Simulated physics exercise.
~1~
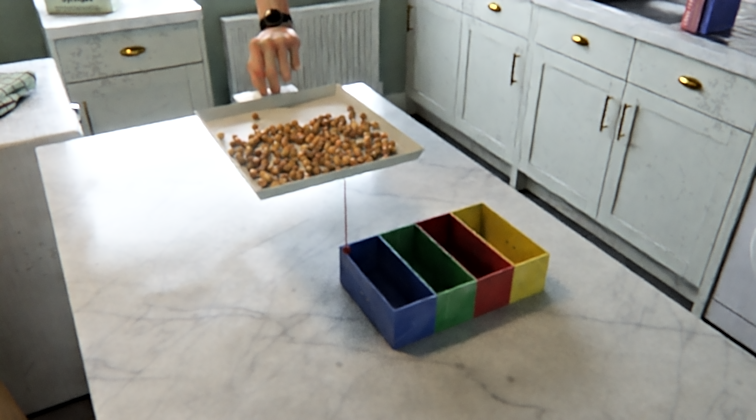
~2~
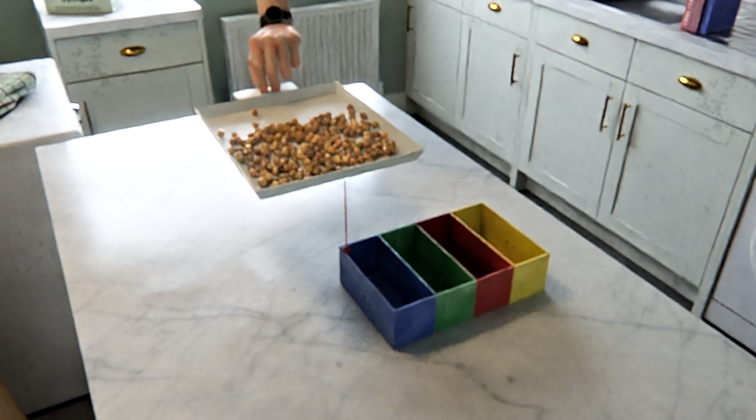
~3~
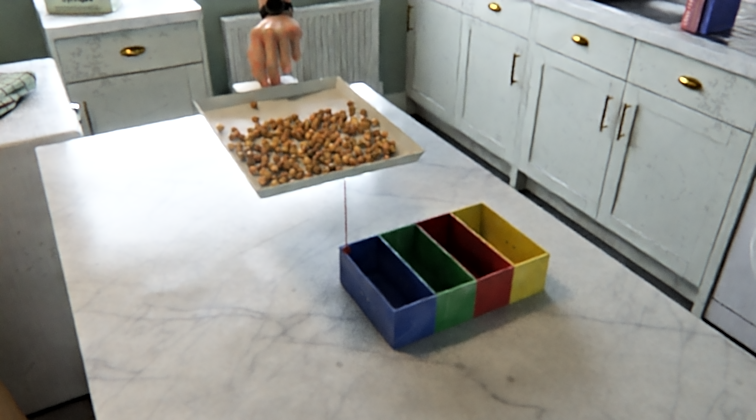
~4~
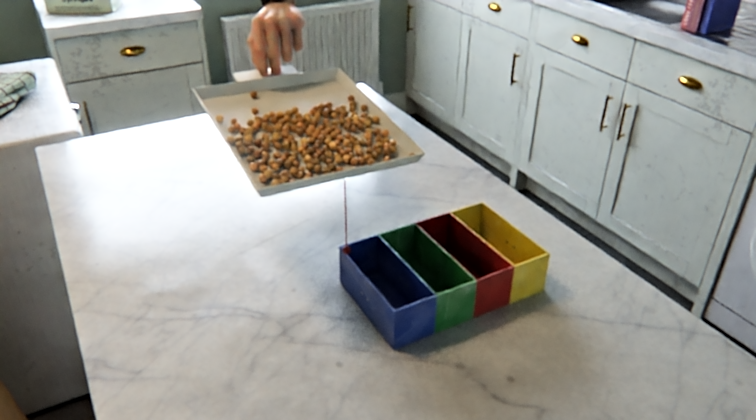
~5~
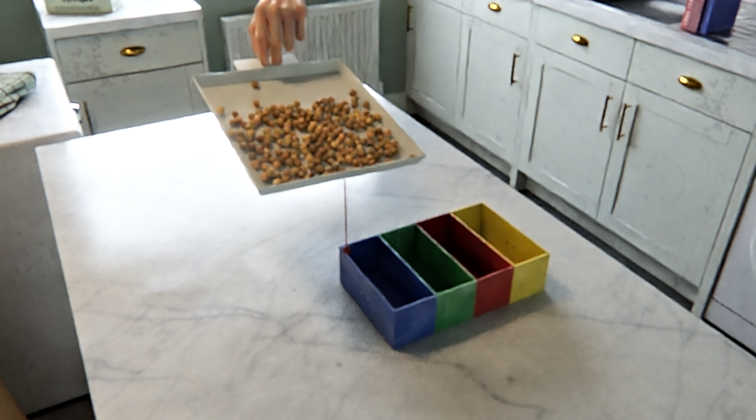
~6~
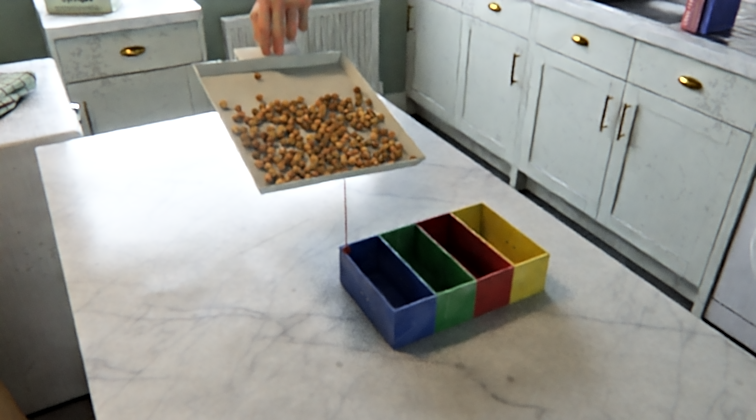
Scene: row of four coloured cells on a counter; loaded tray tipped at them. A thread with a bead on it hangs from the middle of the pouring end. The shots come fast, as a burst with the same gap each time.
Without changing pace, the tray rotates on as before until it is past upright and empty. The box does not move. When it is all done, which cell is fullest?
Fullest: The green cell.
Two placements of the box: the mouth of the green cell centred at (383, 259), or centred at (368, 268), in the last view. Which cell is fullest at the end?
That red cell first, red second.
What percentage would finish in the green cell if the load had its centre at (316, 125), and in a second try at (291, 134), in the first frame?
The first start gives 50 percent and the second 50 percent.
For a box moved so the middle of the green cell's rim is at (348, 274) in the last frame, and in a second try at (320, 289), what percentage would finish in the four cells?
First case 90 in a hundred, second case 60 in a hundred.
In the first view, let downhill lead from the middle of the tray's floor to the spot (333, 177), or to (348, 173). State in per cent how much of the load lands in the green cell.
10 % and 30 %.
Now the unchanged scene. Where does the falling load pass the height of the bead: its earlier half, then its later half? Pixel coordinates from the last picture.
Initially about (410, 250); subsequently about (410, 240).
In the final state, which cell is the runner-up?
The blue cell.
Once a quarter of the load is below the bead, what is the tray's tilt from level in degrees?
That happens at around 65°.
Shortly afterwards, tray tipped steeply; near two thirds on the tray; a little in the blue cell; a little in the green cell; only a few in the red cell; near a quarter falling or outside the box.
Next, tray tipped right over; near half in the green cell; near a quarter in the blue cell; a little in the red cell; only a few in the yellow cell; a little falling or outside the box.
Some moments later, tray tipped past a quarter turn; near half in the green cell; near a quarter in the blue cell; a little in the red cell; only a few in the yellow cell; a little falling or outside the box.
In the end, tray tipped past a quarter turn; near half in the green cell; near a quarter in the blue cell; a little in the red cell; only a few in the yellow cell; a little outside the box.
